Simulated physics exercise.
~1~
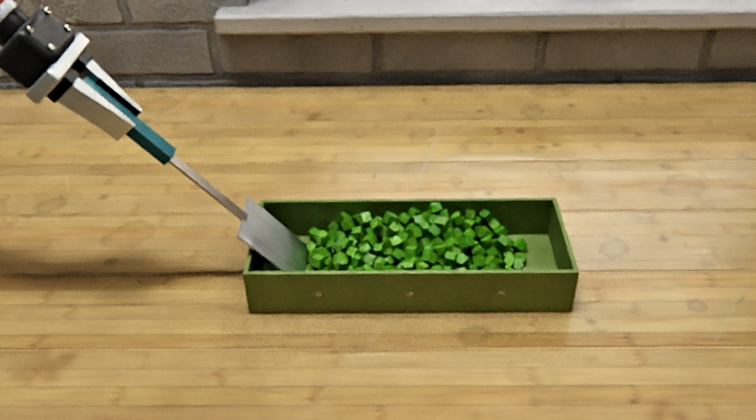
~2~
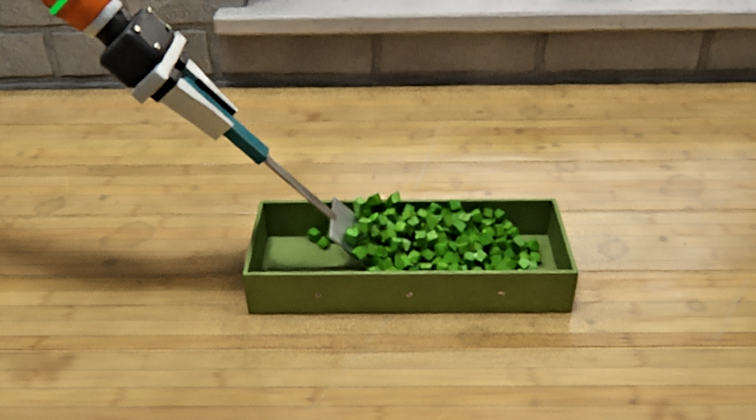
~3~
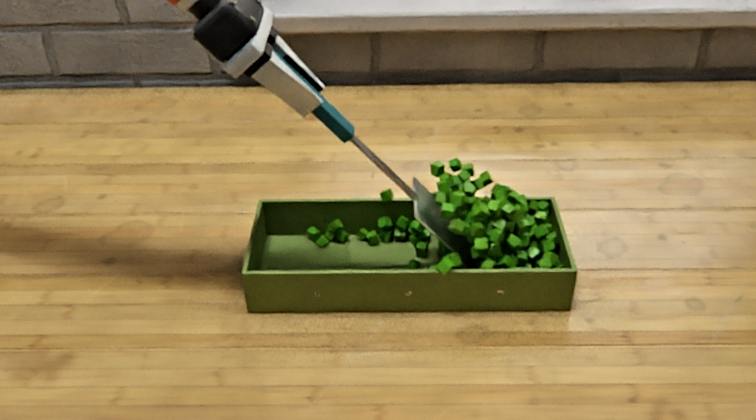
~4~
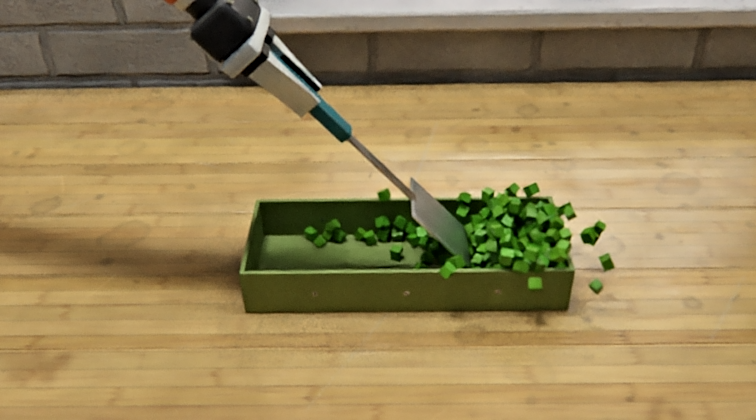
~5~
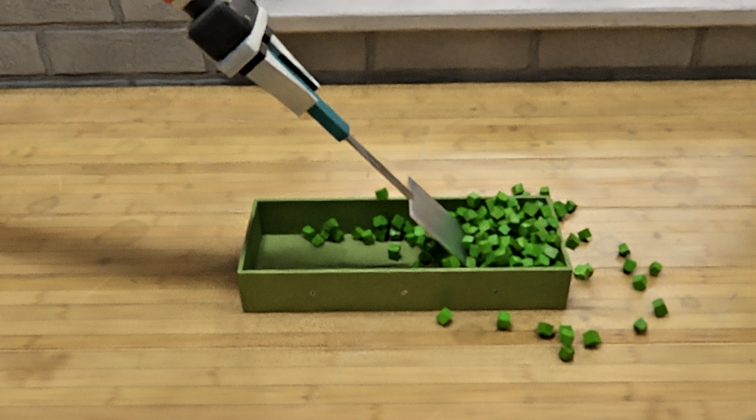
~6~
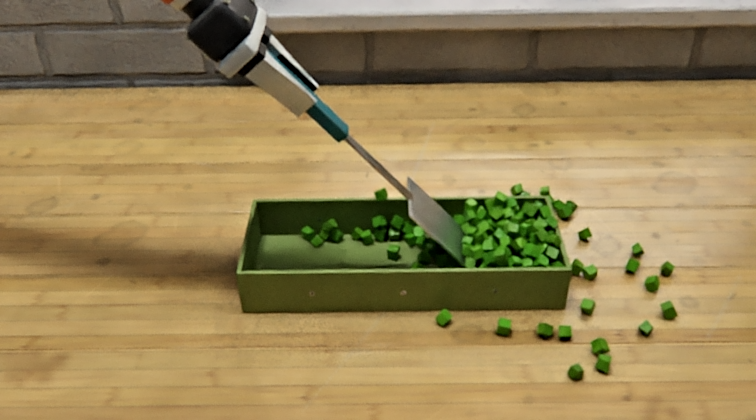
On a wooden table, a robot arm's turner pushes green cubes right, spilling some over the tray.
